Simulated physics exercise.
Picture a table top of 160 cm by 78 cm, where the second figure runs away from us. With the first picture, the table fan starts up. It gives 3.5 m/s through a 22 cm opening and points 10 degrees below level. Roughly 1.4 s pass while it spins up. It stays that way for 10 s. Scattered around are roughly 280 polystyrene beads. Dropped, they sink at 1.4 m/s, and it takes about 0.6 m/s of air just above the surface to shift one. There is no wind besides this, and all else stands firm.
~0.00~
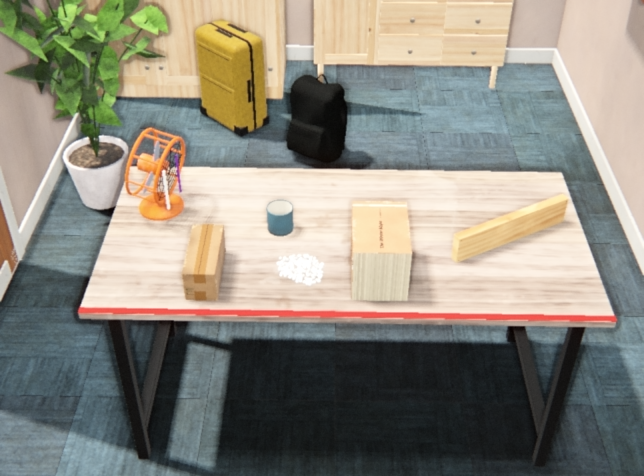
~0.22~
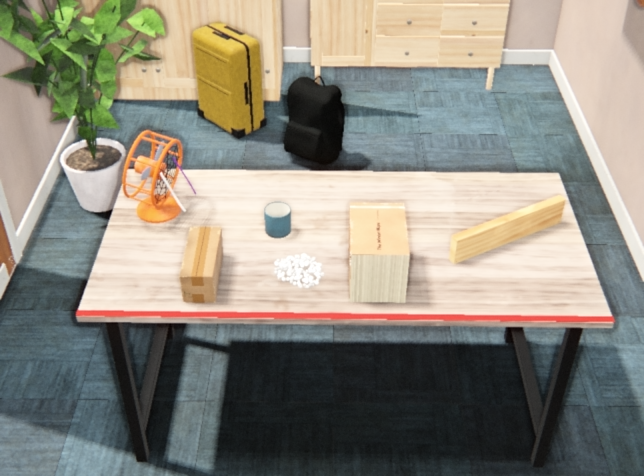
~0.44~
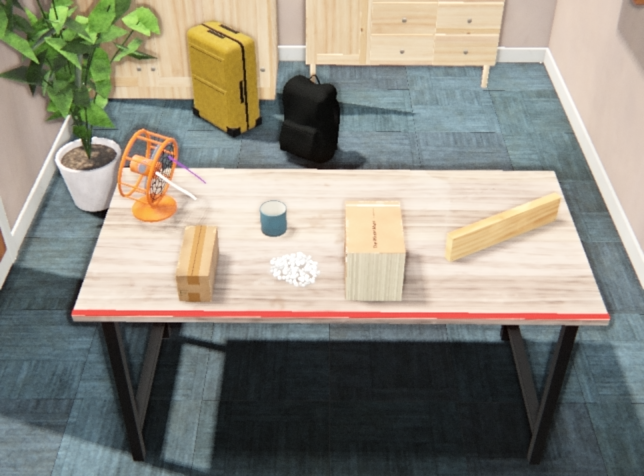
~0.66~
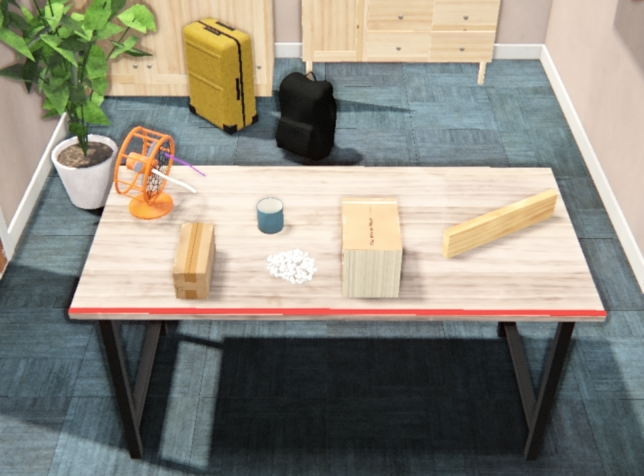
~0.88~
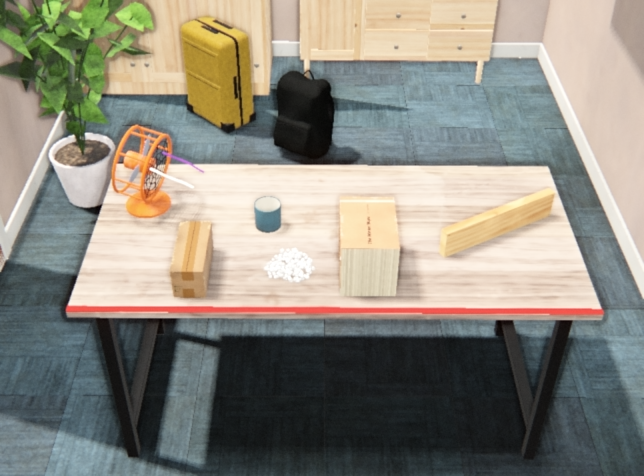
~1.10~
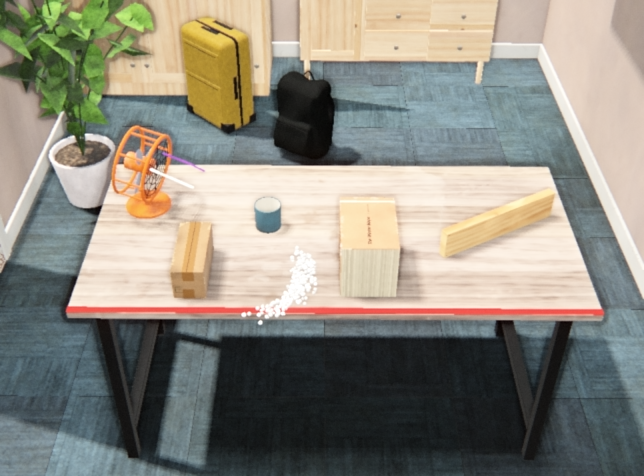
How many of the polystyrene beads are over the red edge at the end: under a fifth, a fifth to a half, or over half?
The amount that finishes over the red edge is more than one half of the lot.
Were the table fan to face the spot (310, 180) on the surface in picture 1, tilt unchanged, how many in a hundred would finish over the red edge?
That way the share would be roughly 0 %.
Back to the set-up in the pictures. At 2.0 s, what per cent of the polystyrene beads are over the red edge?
I'd say near 100 per cent by then.
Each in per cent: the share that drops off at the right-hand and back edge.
0 % right-hand and 3 % back.
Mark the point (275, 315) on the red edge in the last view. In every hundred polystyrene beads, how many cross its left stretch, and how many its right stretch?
My take is close to 10 percent on the left side and near 90 percent on the right.
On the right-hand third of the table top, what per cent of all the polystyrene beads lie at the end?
Share at the end: Close to 0 %.
After 2.0 s, 6 % are on the move or not yet settled, 95 % are over the red edge.
After 3.2 s, 0 % are on the move or not yet settled, 96 % are over the red edge.
After 5.5 s, 0 % are on the move or not yet settled, 97 % are over the red edge.
After 10.0 s, at the end, 97 % are over the red edge.
